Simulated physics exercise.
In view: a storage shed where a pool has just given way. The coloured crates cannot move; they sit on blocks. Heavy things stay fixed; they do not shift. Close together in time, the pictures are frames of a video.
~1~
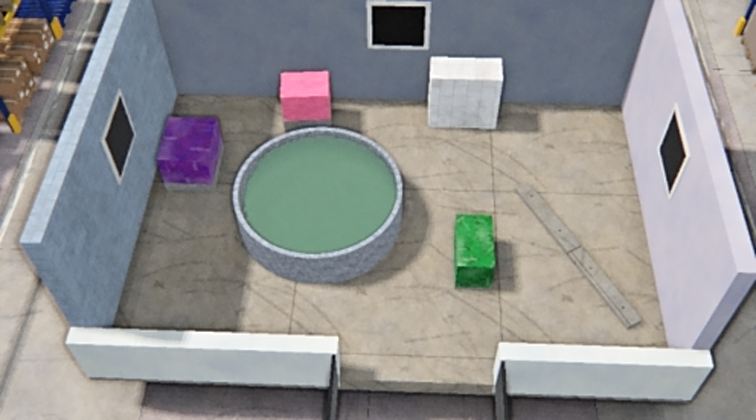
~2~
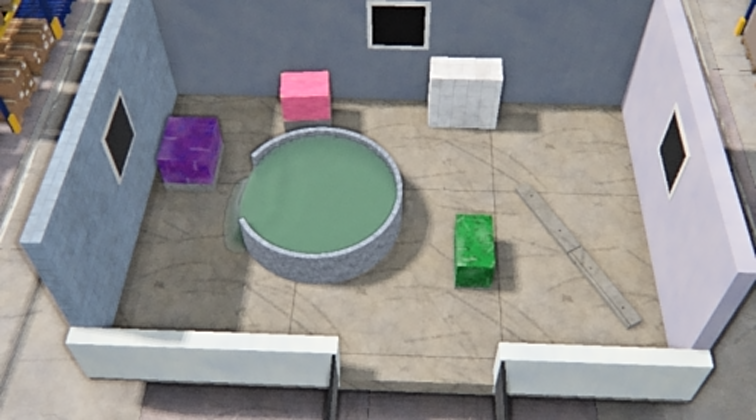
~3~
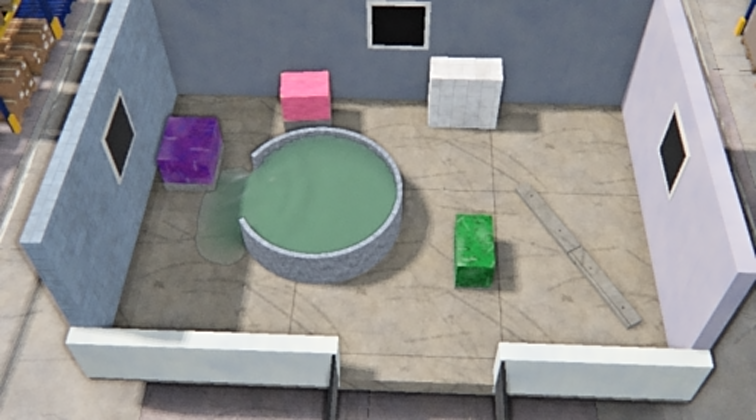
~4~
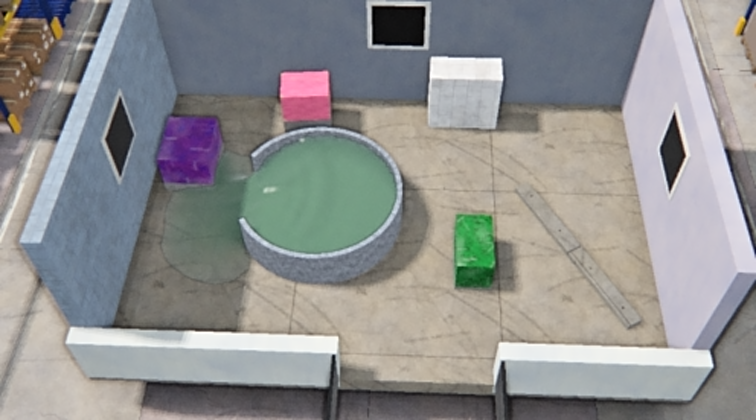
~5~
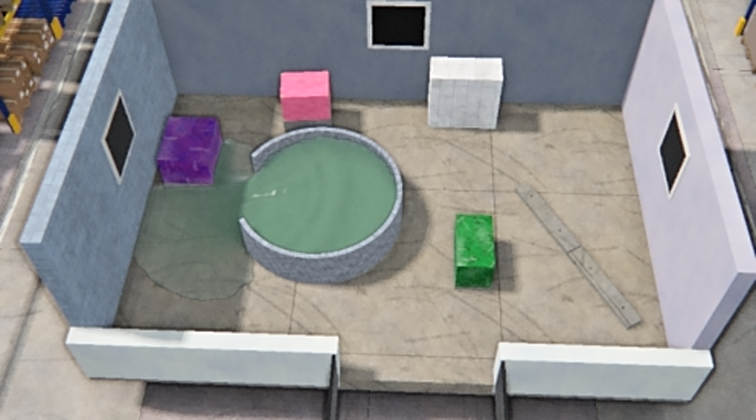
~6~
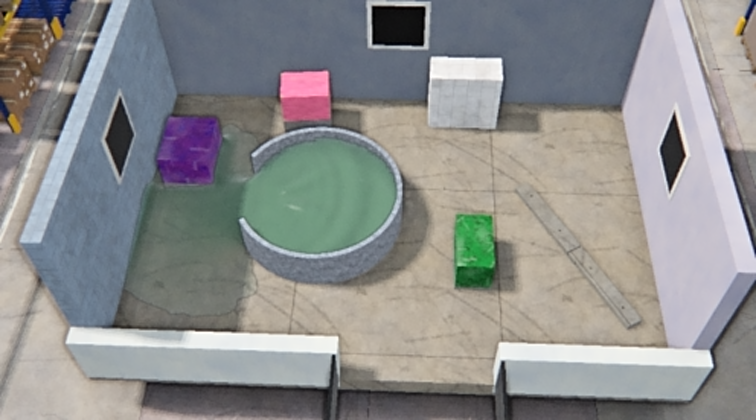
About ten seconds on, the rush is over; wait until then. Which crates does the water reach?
The purple crate is reached; the pink crate is not reached; the green crate is reached.
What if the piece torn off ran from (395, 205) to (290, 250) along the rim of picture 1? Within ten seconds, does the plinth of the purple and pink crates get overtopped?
Then: Purple crate remains dry; pink crate stays dry.
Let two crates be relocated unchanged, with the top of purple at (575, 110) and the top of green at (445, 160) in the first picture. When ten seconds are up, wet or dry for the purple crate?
Answer: Purple crate stays clear.
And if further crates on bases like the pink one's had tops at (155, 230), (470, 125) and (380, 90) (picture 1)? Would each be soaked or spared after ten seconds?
Is flooded, then stays clear, then stays clear.
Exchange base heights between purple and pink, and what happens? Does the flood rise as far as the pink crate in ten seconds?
Well, the pink crate is inundated then.
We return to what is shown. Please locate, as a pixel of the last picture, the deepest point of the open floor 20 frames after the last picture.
Deepest spot: Near (106, 354).
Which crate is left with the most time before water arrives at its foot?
Looks like the one in green to me.
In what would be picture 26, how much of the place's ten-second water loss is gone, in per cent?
Result, approximate: 0 per cent.
A moment on, water covers 20 % of the floor; the purple crate water round its plinth, the pink crate water round its plinth, the green crate not reached.
Next, water covers 25 % of the floor; the purple crate water round its plinth, the pink crate water round its plinth, the green crate not reached.
Then, water covers 45 % of the floor; the purple crate water round its plinth, the pink crate water round its plinth, the green crate not reached.
Later, water covers 75 % of the floor; the purple crate water round its plinth, the pink crate water round its plinth, the green crate water round its plinth.
In the end, water covers 100 % of the floor; the purple crate was topped, the pink crate stayed above the water, the green crate was topped.
